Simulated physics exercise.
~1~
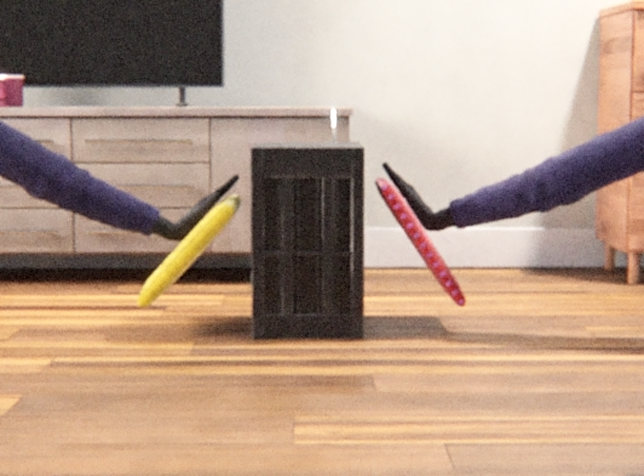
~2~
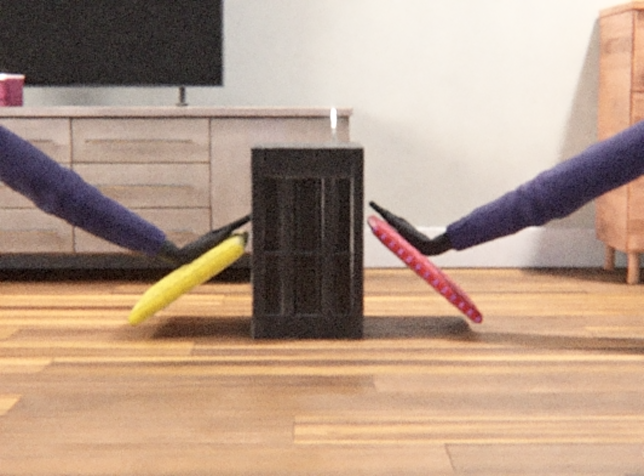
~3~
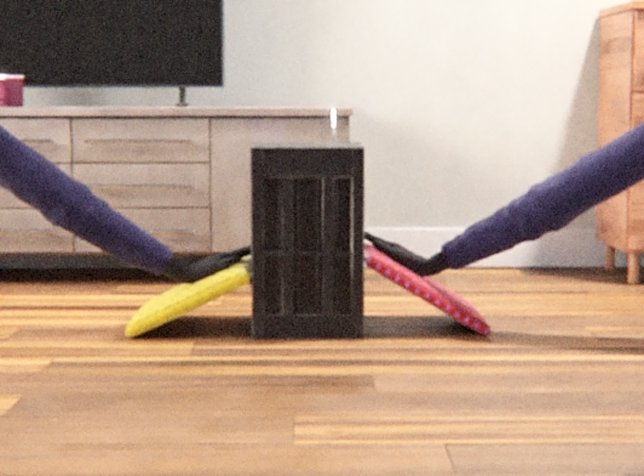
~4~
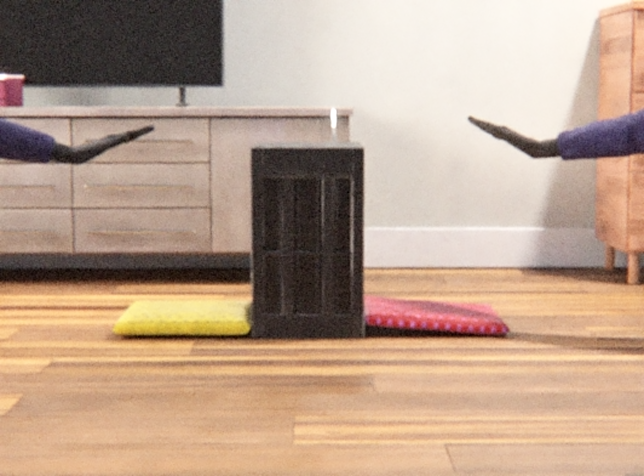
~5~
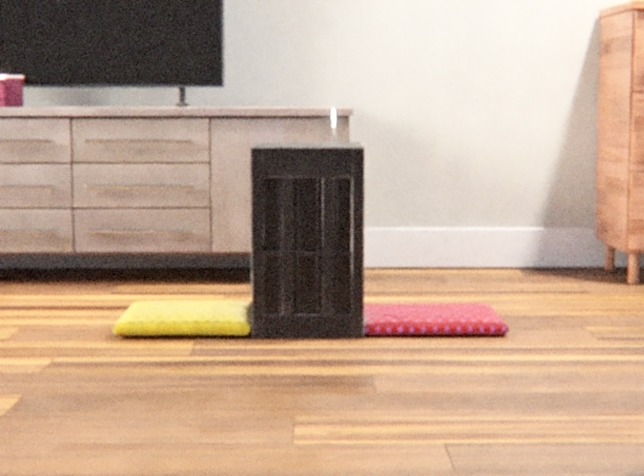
Two hands lower yellow and red pads beside a black crate, leaving both flat.
